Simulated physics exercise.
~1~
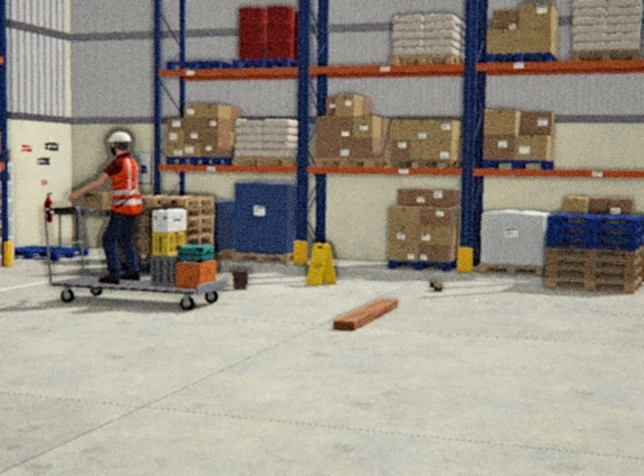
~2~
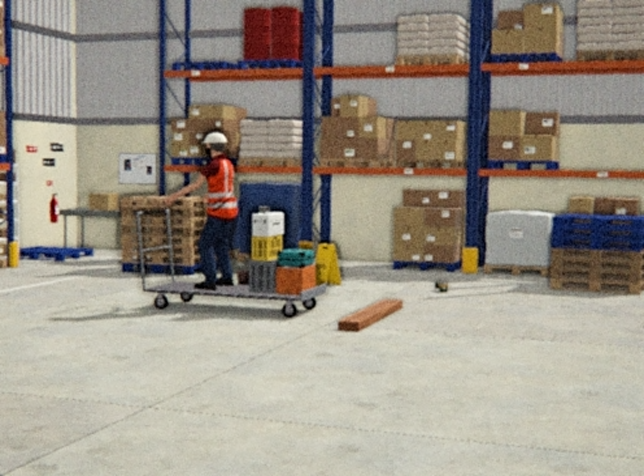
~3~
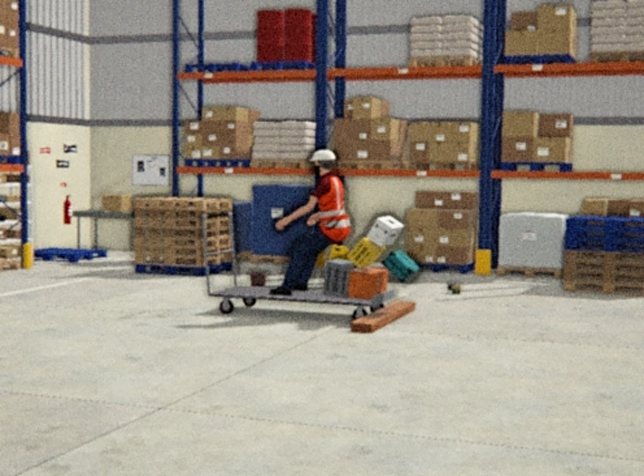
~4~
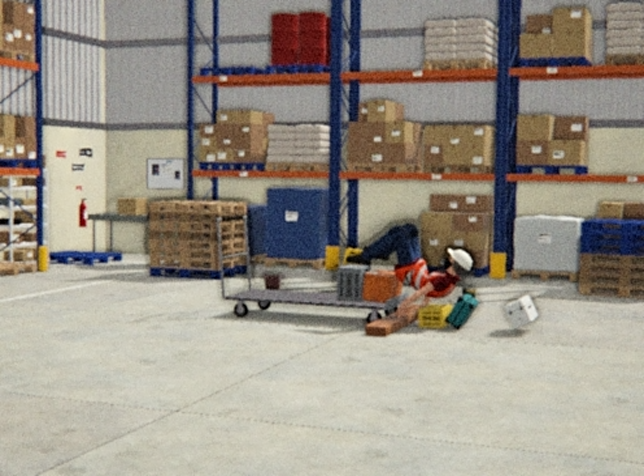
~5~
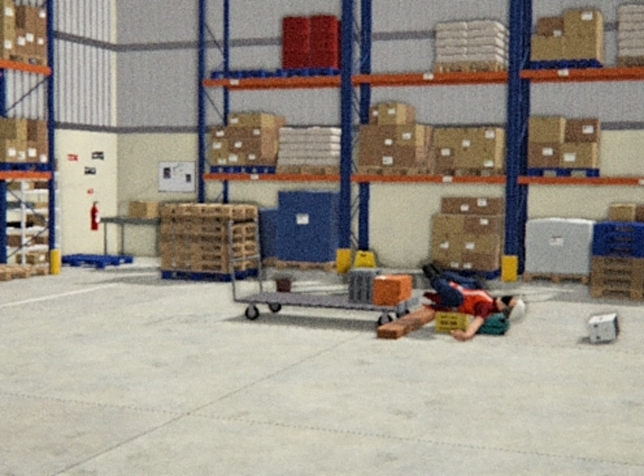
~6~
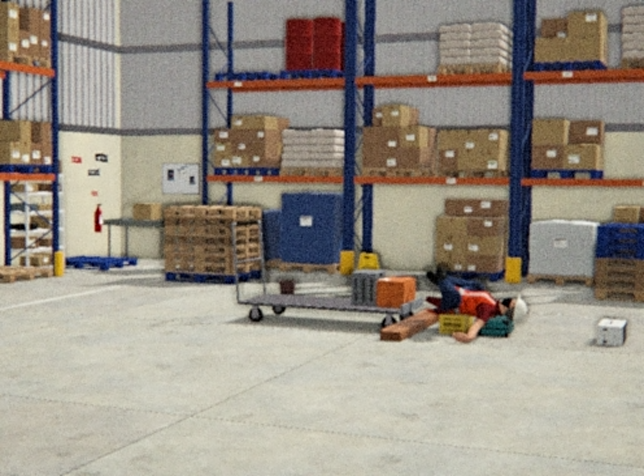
A flat goods trolley rolls right across a warehouse floor, carrying a standing worker in a white helmet and orange vest, with crates and cases stacked in front. Its front wheels meet a reddish beam lying on the floor, and the trolley stops level. The worker pitches forward with bent knees as the white toolbox, yellow crate and teal suitcase tip over the front edge. The worker tumbles headfirst after them, legs trailing. In the end the worker lies limp on the floor among the fallen yellow and teal pieces, the white toolbox rests farther right, and the grey crate and orange parcel remain aboard.
